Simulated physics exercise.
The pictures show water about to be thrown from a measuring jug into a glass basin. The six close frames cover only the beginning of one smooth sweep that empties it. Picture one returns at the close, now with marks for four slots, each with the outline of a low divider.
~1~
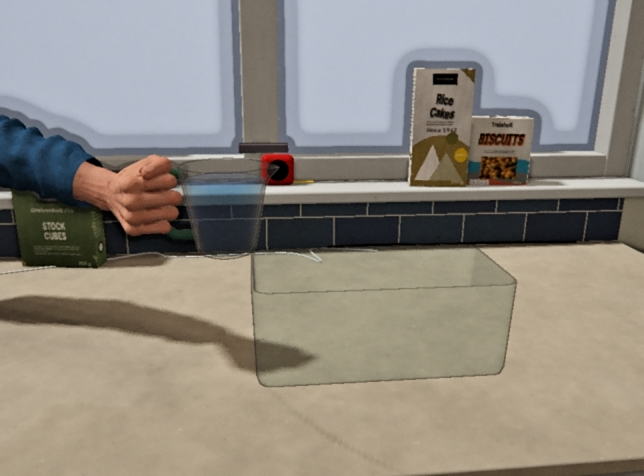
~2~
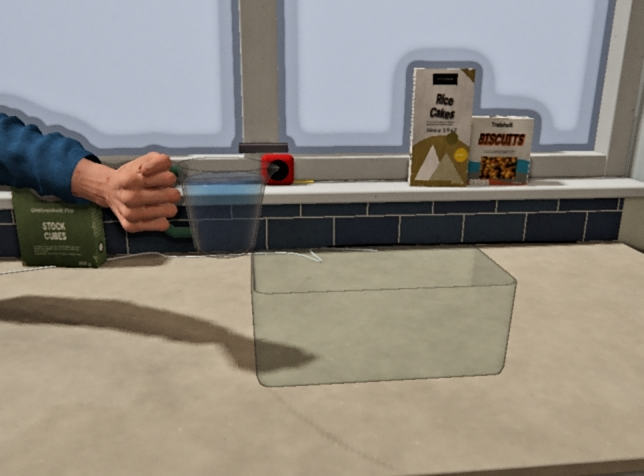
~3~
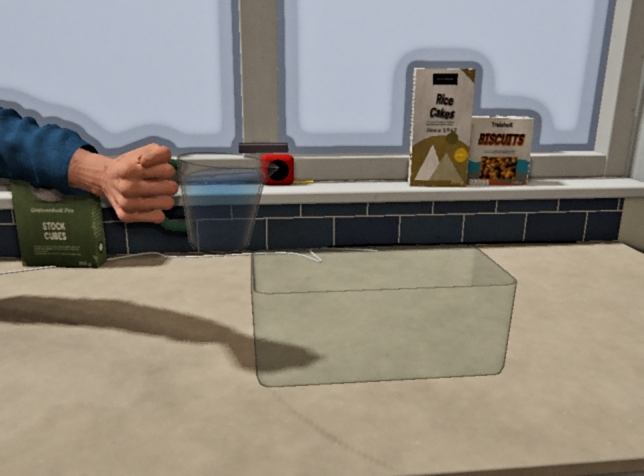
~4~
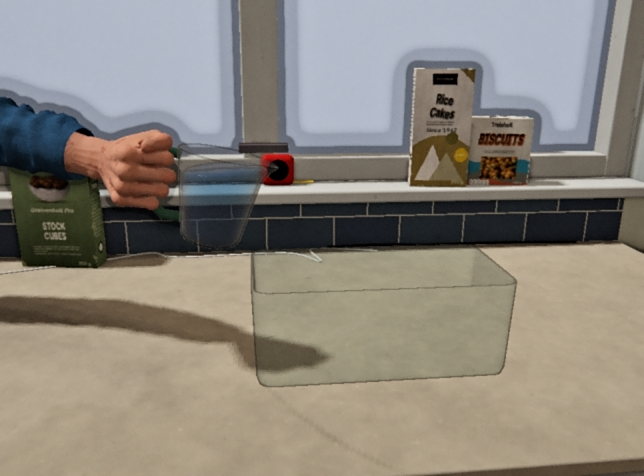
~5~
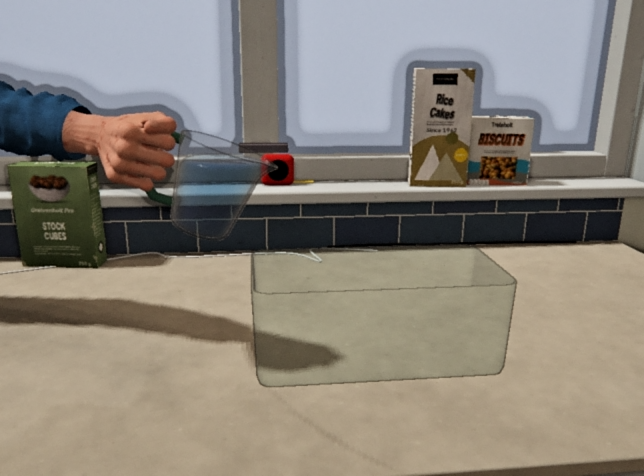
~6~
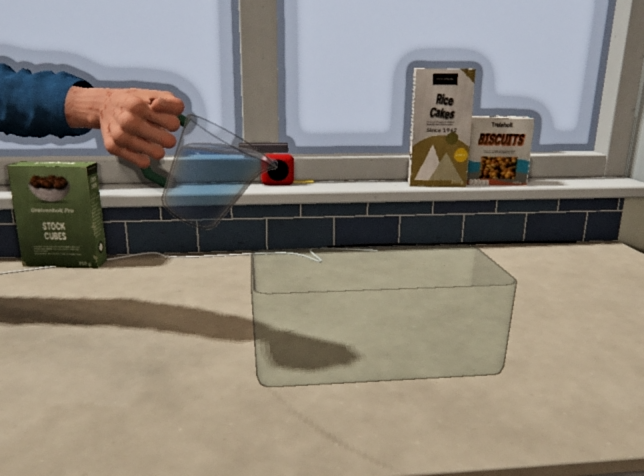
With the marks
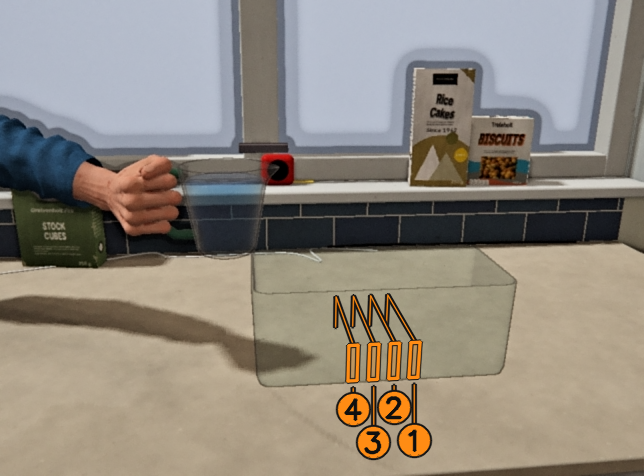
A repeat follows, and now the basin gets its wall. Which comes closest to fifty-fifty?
The best place is 3.
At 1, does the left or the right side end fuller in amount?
The left side.
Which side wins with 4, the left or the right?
More ends on the right.
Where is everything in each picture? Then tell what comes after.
The first frame shows upright, lip at (278, 167); basin from (257, 384) to (502, 370); nothing has left yet.
The second frame shows upright, lip at (277, 167); nothing has left yet.
The third frame shows tipped about 5°, lip at (277, 167); nothing has left yet.
The fourth frame shows tipped about 12°, lip at (277, 167); nothing has left yet.
The fifth frame shows tipped about 20°, lip at (276, 167); nothing has left yet.
The sixth frame shows tipped about 30°, lip at (276, 167); water is over the lip, down to (276, 167).
On the marked copy, 1 at (414, 384); 2 at (394, 385); 3 at (373, 386); 4 at (353, 387).
For place 1, about 89 % ends left of the wall and 7 % right of it; 4 % is lost outside.
For place 2, about 90 % ends left of the wall and 5 % right of it; 5 % is lost outside.
For place 3, about 46 % ends left of the wall and 52 % right of it.
For place 4, about 13 % ends left of the wall and 85 % right of it.
